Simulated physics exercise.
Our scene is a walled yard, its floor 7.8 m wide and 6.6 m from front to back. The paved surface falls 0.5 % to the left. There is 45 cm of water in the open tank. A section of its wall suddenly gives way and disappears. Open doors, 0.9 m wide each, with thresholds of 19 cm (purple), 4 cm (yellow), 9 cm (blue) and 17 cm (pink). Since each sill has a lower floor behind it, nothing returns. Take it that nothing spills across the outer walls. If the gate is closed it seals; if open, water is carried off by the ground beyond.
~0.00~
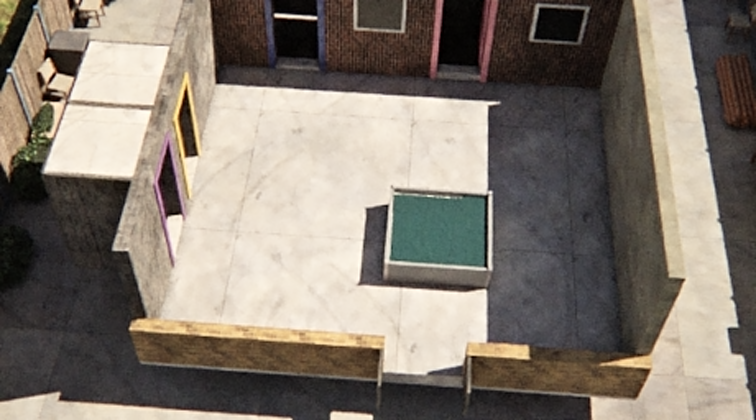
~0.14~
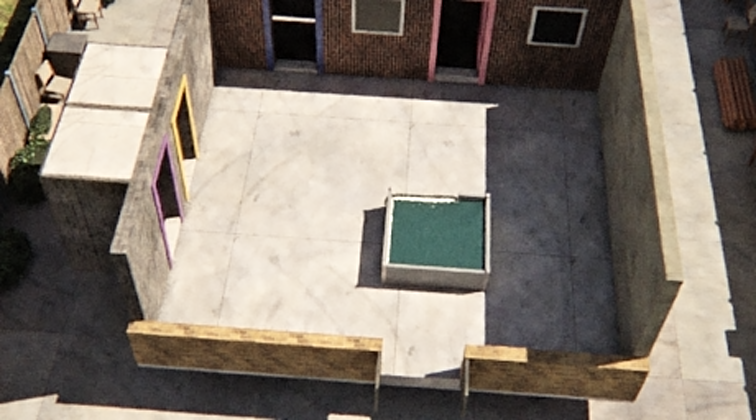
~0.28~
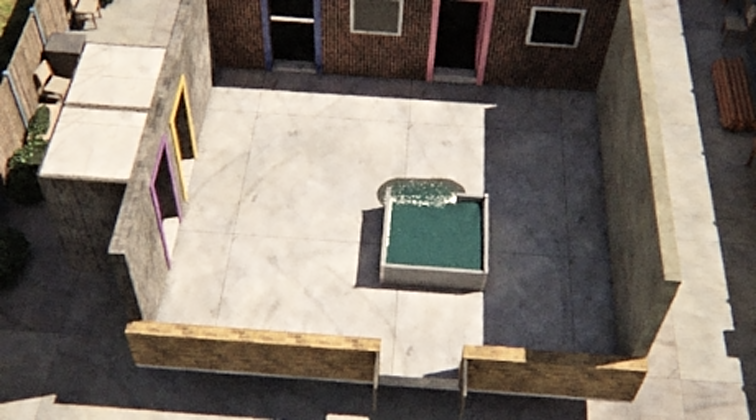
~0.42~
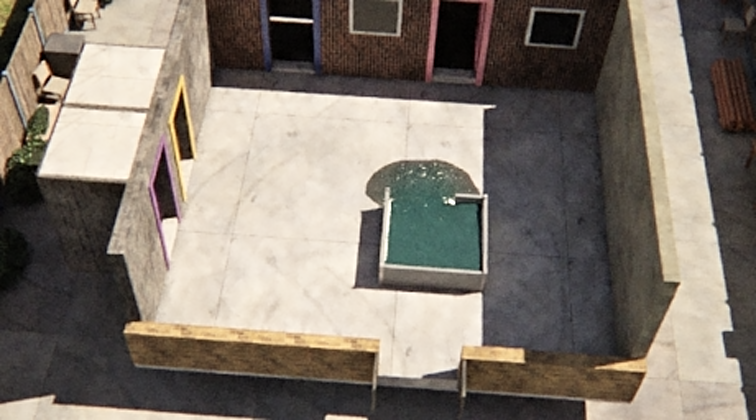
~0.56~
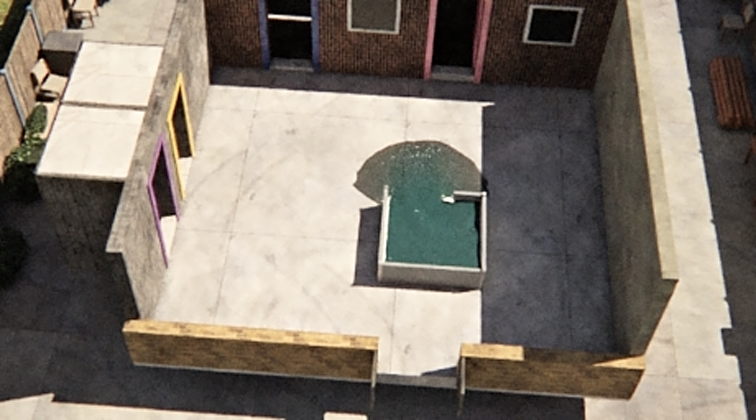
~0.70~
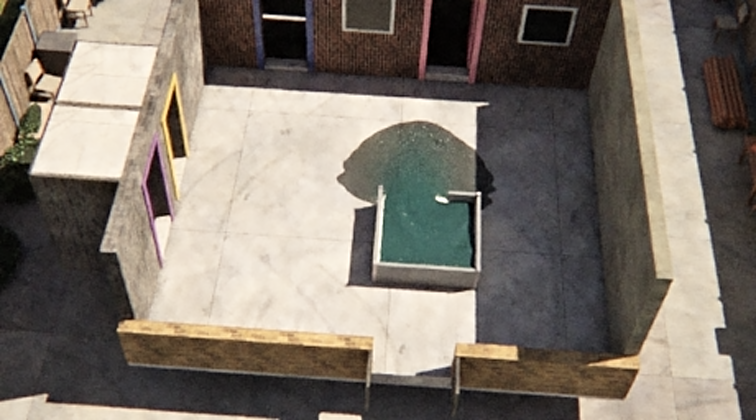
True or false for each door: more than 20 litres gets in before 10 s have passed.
Purple door false, yellow door false, blue door false, pink door false.
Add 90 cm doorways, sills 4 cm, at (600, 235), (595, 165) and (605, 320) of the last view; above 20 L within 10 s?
Per doorway, in order: Insufficient / insufficient / insufficient.
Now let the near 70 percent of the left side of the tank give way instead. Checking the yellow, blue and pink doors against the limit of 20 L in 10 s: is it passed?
Yellow exceeds; blue falls short; pink falls short.
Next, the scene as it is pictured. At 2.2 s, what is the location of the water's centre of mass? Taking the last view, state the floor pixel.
About (413, 179).
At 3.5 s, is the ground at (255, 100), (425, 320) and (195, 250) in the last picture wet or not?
Listed in turn: Swamped / spared so far / spared so far.
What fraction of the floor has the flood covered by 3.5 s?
Around 30 per cent wet.
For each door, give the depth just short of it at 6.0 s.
Centimetres: Purple 2 / yellow 4 / blue 4 / pink 7.
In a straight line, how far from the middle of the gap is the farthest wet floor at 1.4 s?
About 3.4 m.
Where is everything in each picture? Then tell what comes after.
The first frame shows the open tank at (439, 230) is whole and still, 45 cm deep.
In the second frame, water pours out on the open tank's far side and has run 0.7 m, to a hidden place; typically 7 cm deep outside, 45 cm at the open tank's back.
In the third frame, the front is at (451, 183), 0.9 m from the gap on the open tank's far side; 0.9 m2 of floor is under water; 45 cm left at the back of the open tank.
In the fourth frame, water pours out on the open tank's far side and has run 1.2 m, to (442, 164); typically 6 cm deep outside, 45 cm at the open tank's back.
In the fifth frame, water pours out on the open tank's far side and has run 1.6 m, to (438, 145); typically 5 cm deep outside, 43 cm at the open tank's back.
In the sixth frame, water pours out on the open tank's far side and has run 2.2 m, to (424, 124); typically 4 cm deep outside, 38 cm at the open tank's back.
After 1.4 s water covers 20 % of the floor and is deepest (22 cm) near (404, 199); purple door not reached, yellow door not reached, blue door not reached, pink door 9 cm at the sill, 0 L in.
After 2.2 s water covers 25 % of the floor and is deepest (18 cm) near (393, 81); purple door not reached, yellow door not reached, blue door not reached, pink door 17 cm at the sill, 0 L in.
After 3.5 s water covers 30 % of the floor and is deepest (20 cm) near (208, 69); purple door not reached, yellow door not reached, blue door 9 cm at the sill, 1 L in, pink door 11 cm at the sill, 0 L in.
After 6.0 s water covers 45 % of the floor and is deepest (10 cm) near (204, 88); purple door 2 cm at the sill, 0 L in, yellow door 4 cm at the sill, 0 L in, blue door 4 cm at the sill, 1 L in, pink door 7 cm at the sill, 0 L in.
After 10.0 s water covers 75 % of the floor and is deepest (6 cm) near (144, 344); purple door 3 cm at the sill, 0 L in, yellow door 4 cm at the sill, 1 L in, blue door 5 cm at the sill, 1 L in, pink door 3 cm at the sill, 0 L in.
